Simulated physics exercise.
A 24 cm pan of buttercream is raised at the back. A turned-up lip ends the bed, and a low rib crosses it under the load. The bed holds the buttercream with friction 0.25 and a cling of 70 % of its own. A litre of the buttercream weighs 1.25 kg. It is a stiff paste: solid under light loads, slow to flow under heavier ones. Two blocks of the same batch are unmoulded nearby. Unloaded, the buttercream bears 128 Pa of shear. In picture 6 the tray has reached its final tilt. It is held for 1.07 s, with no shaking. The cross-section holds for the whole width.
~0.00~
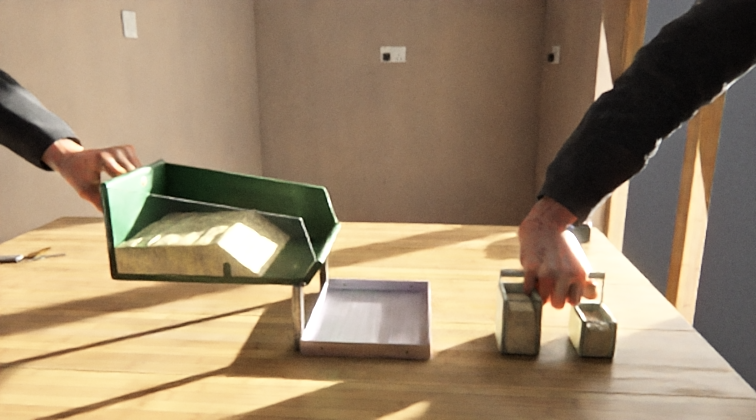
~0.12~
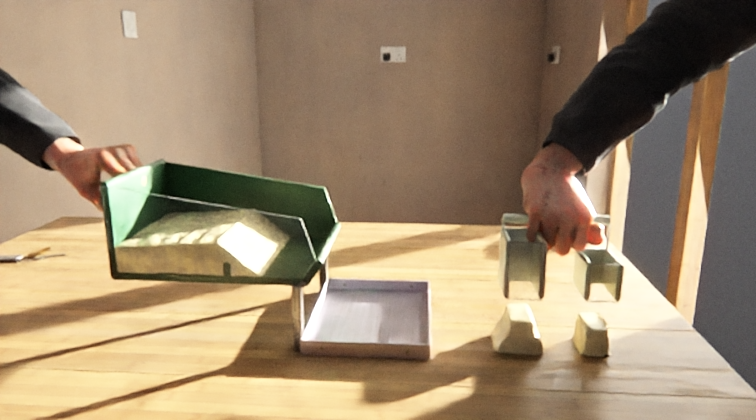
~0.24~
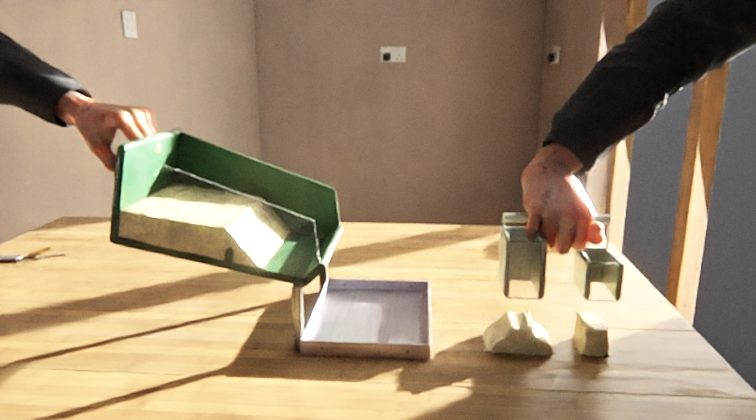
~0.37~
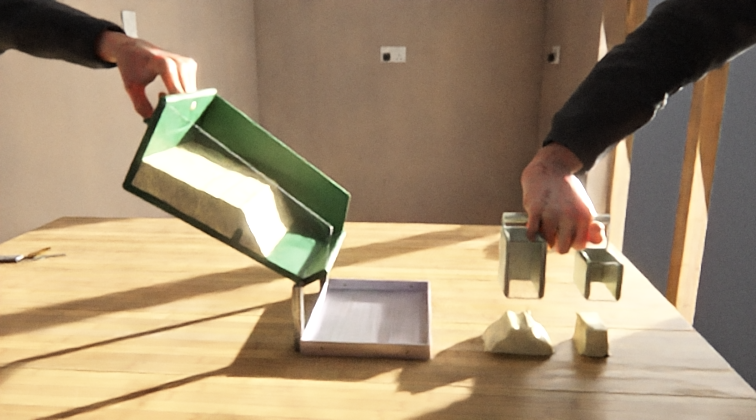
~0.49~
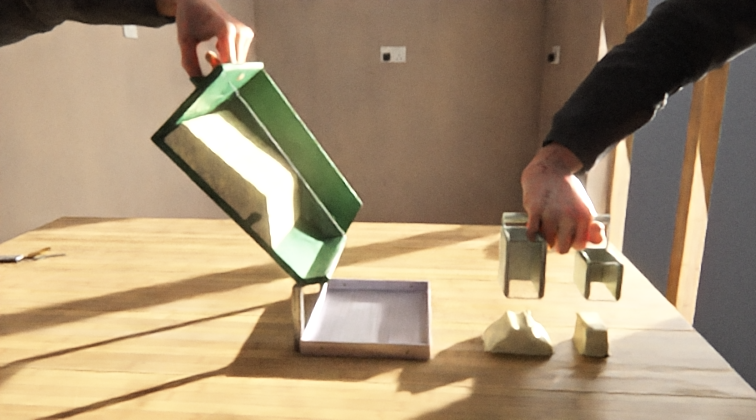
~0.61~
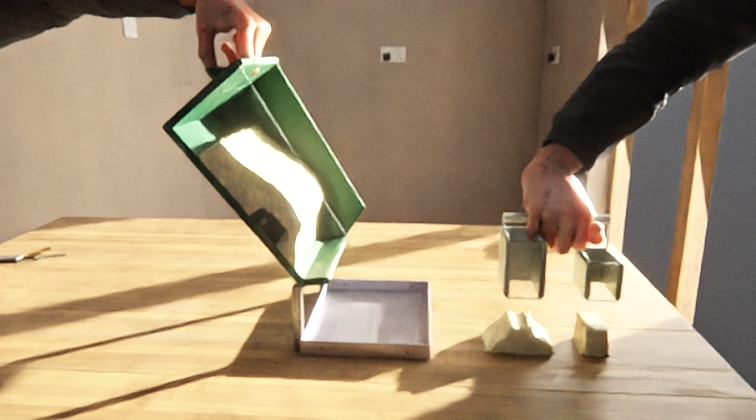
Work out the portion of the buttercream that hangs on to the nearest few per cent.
Close to 24 per cent.
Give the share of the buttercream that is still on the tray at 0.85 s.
Some 40 per cent.
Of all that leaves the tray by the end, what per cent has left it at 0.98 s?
Some 100 per cent.
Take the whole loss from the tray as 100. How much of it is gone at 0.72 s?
Some 10 per cent.
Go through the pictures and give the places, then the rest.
Top of the high end at (108, 187), tilt 0 degrees; front end of the buttercream at (259, 277); test blocks 6.1 cm, 3.9 cm high (left to right), in the first picture.
Top of the high end at (108, 186), tilt 0 degrees; front end of the buttercream at (259, 276); test blocks 4.7 cm, 3.8 cm high (left to right), in the second picture.
Top of the high end at (125, 150), tilt 12 degrees; front end of the buttercream at (260, 266); test blocks 3.7 cm, 3.8 cm high (left to right), in the third picture.
Top of the high end at (167, 103), tilt 29 degrees; front end of the buttercream at (265, 257); test blocks 3.7 cm, 3.8 cm high (left to right), in the fourth picture.
Top of the high end at (223, 72), tilt 46 degrees; front end of the buttercream at (274, 249); test blocks 3.7 cm, 3.8 cm high (left to right), in the fifth picture.
Top of the high end at (241, 66), tilt 51 degrees; front end of the buttercream at (303, 222); test blocks 3.7 cm, 3.8 cm high (left to right), in the sixth picture.
By 0.72 s, the tilt is 51 degrees and 90 % is on the bed.
By 0.85 s, the tilt is 51 degrees and 42 % is on the bed.
By 0.98 s, the tilt is 51 degrees and 26 % is on the bed.
By 1.11 s, the tilt is 51 degrees and 25 % is on the bed.
By 1.65 s, at the end, the tilt is 51 degrees and 24 % is on the bed.
